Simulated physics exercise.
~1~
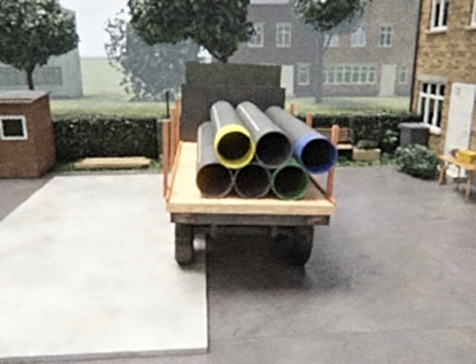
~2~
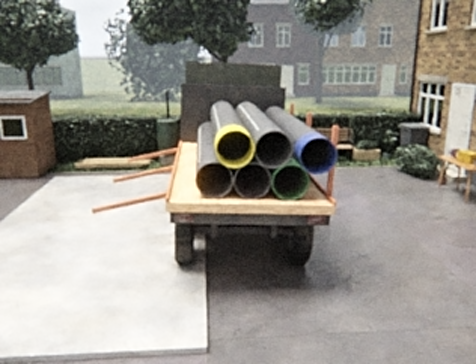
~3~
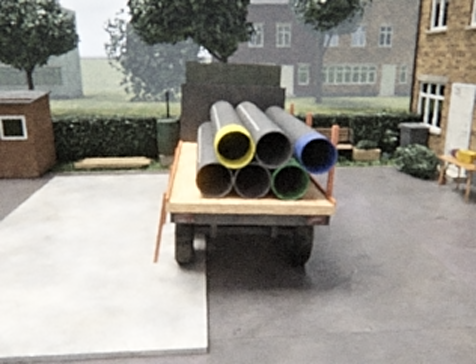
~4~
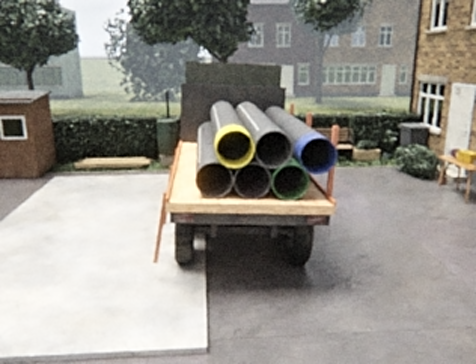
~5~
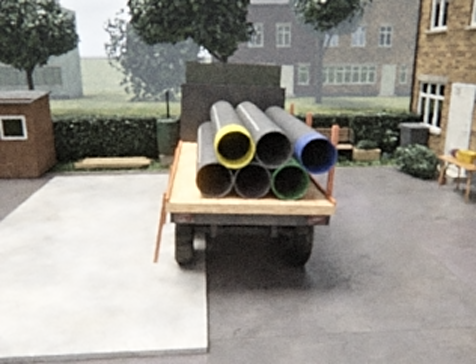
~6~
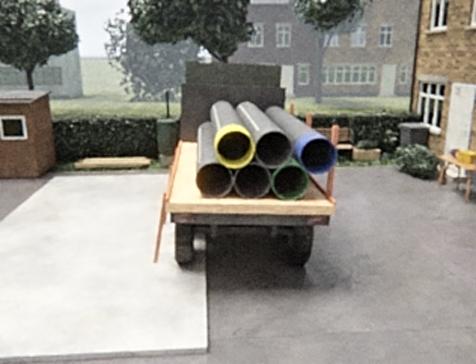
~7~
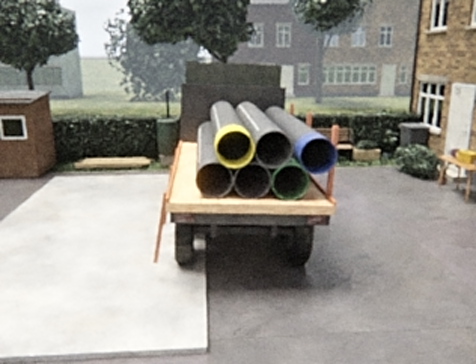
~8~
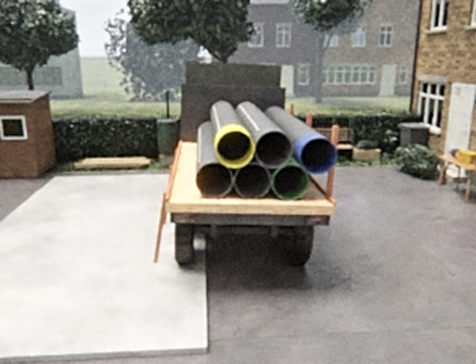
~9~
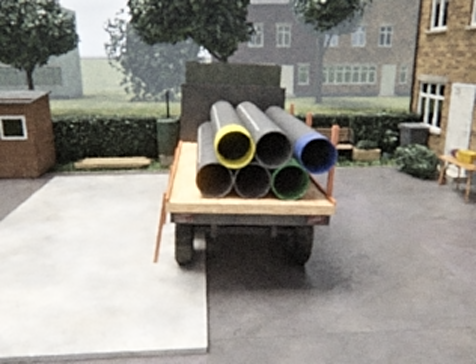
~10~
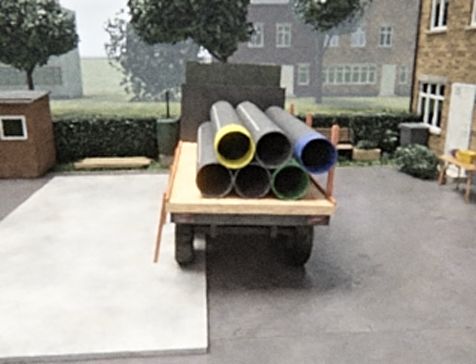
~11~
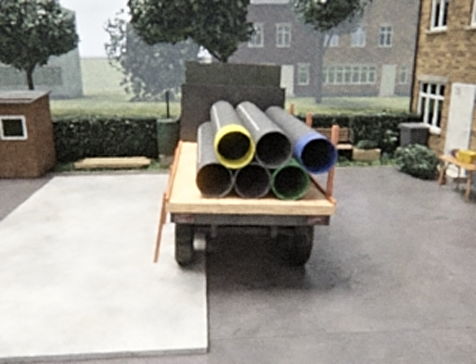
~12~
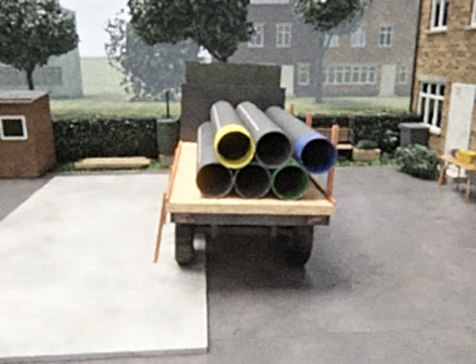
Orange posts on the left edge of a parked flatbed lorry swinging outward and down, the stacked pipes staying in place.
